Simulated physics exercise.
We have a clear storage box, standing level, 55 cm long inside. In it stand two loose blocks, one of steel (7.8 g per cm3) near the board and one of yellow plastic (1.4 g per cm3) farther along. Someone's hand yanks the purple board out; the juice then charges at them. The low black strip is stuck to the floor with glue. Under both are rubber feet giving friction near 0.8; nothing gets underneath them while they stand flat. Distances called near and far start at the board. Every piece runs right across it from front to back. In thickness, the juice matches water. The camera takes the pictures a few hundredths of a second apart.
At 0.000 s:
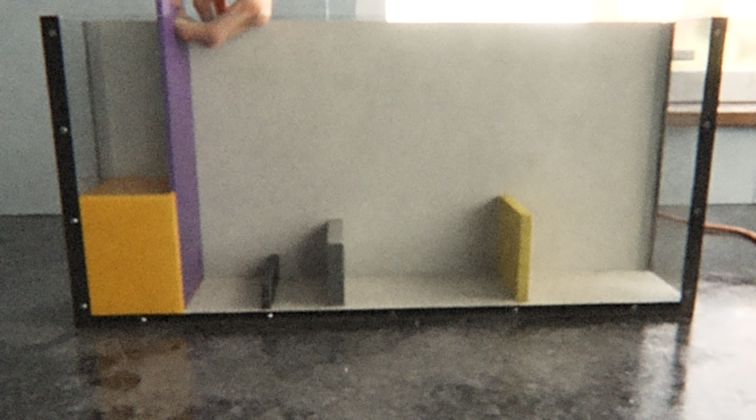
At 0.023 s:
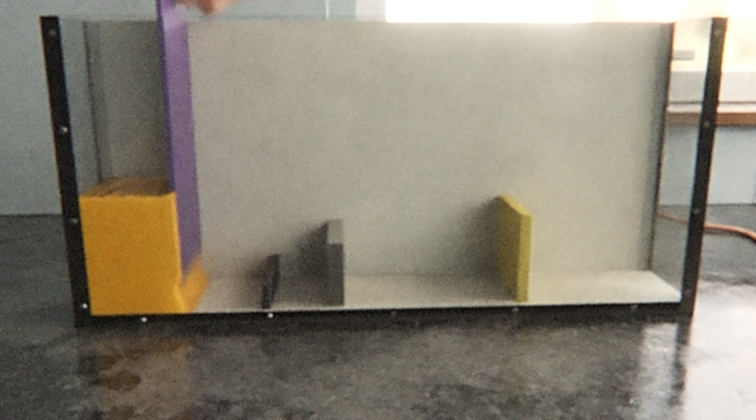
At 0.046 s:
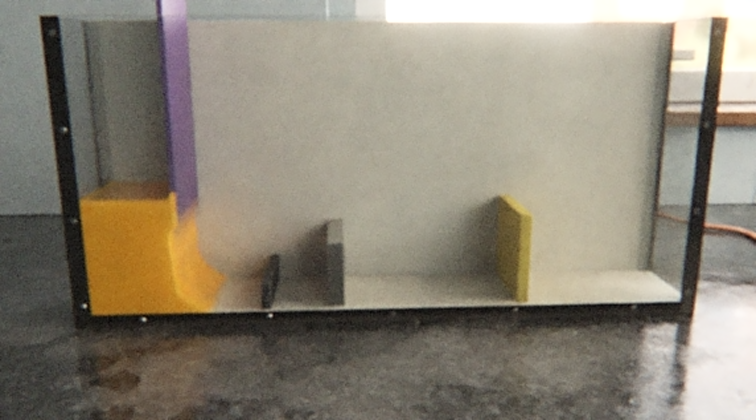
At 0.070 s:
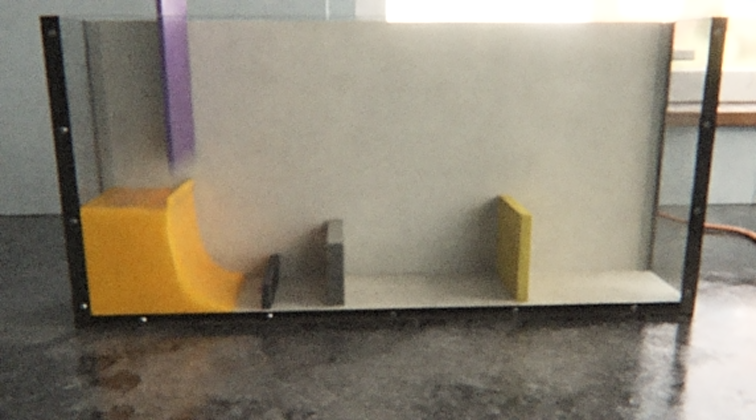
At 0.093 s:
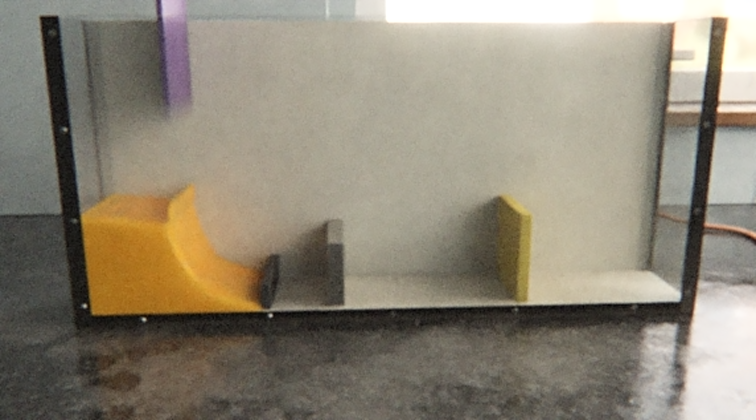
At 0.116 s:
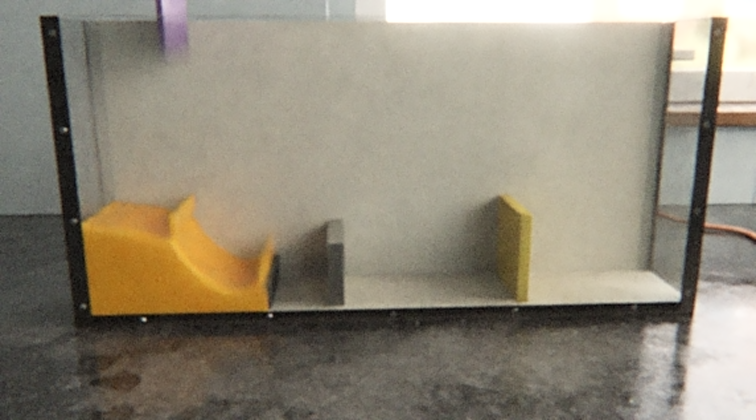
On a dark, shiny countertop, a clear box is seen from the front by a still camera. Orange liquid sits at the left behind a purple board, with a small dark piece, a taller grey block and a yellow block standing to the right. A hand pulls the board up and out of view, and the liquid slumps, spreads right along the floor and rides up against the small dark piece.
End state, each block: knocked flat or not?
Near one - not flat. Far one - knocked flat.
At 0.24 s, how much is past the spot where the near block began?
It comes to around 8 in a hundred.
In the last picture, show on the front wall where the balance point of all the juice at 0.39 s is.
Near (261, 284).
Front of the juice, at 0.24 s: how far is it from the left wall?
About 26 cm.
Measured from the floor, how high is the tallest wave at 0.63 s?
Roughly 4.0 centimetres.
After 0.24 s the front has run 25 cm from the left wall, the near block is upright and the far block is upright.
After 0.39 s the near block is upright and the far block is upright.
After 0.63 s the near block is upright and the far block leans 59°.
In the end the near block is upright and the far block lies flat; 2 per cent of the juice is past where the far block first stood.
